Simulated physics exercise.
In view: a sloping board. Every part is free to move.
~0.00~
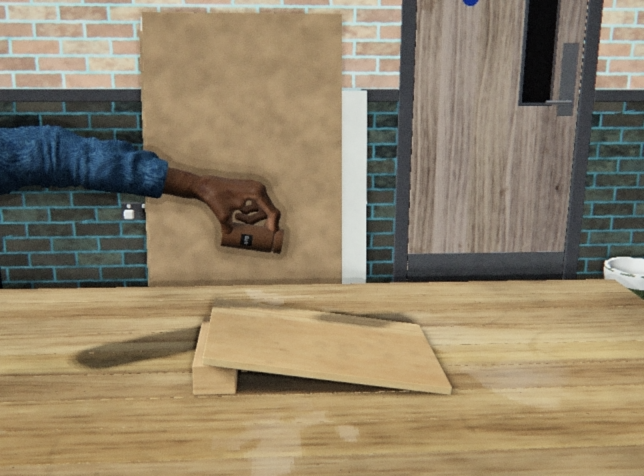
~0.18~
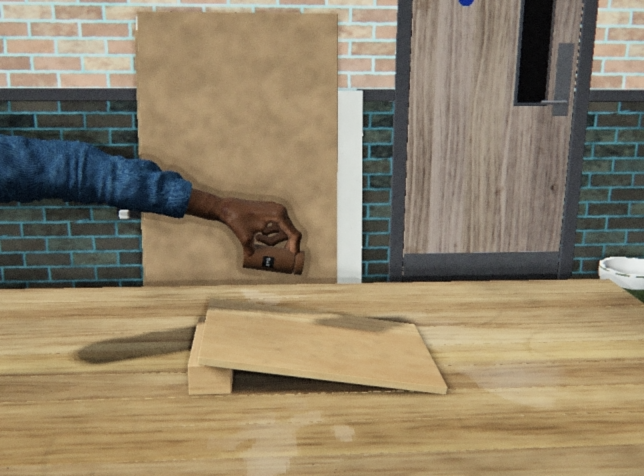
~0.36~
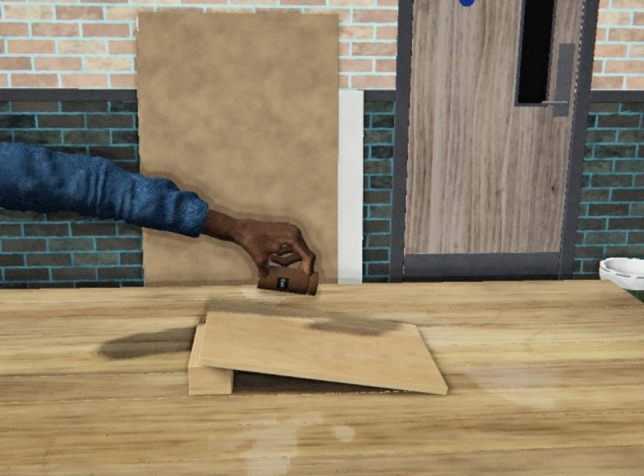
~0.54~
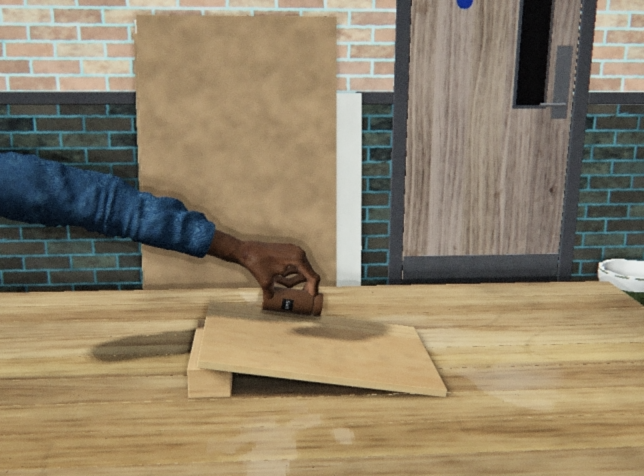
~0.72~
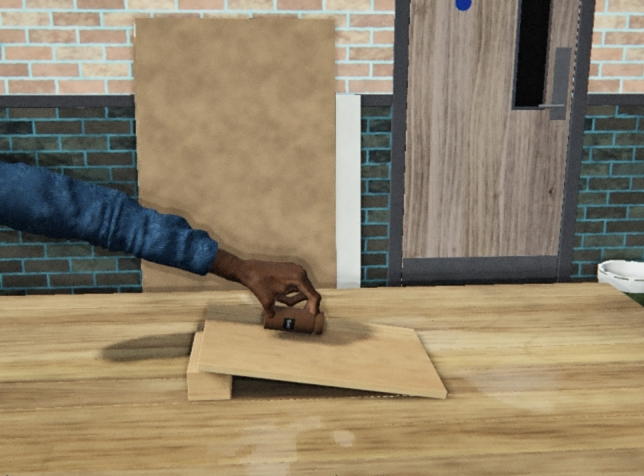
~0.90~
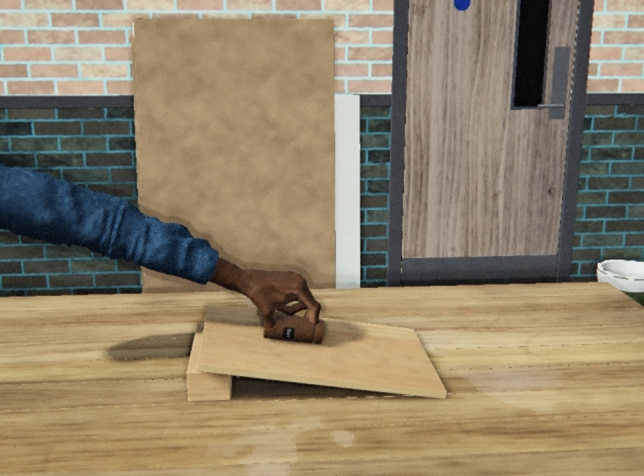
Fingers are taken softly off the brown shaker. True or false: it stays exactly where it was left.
True.
After 1.10 s, no change.
After 1.40 s, brown shaker resting near (294, 329).
In the end (1.9 s), it is unmoved. At the end, from the last picture's camera, brown shaker near (294, 329). The brown shaker keeps its place.
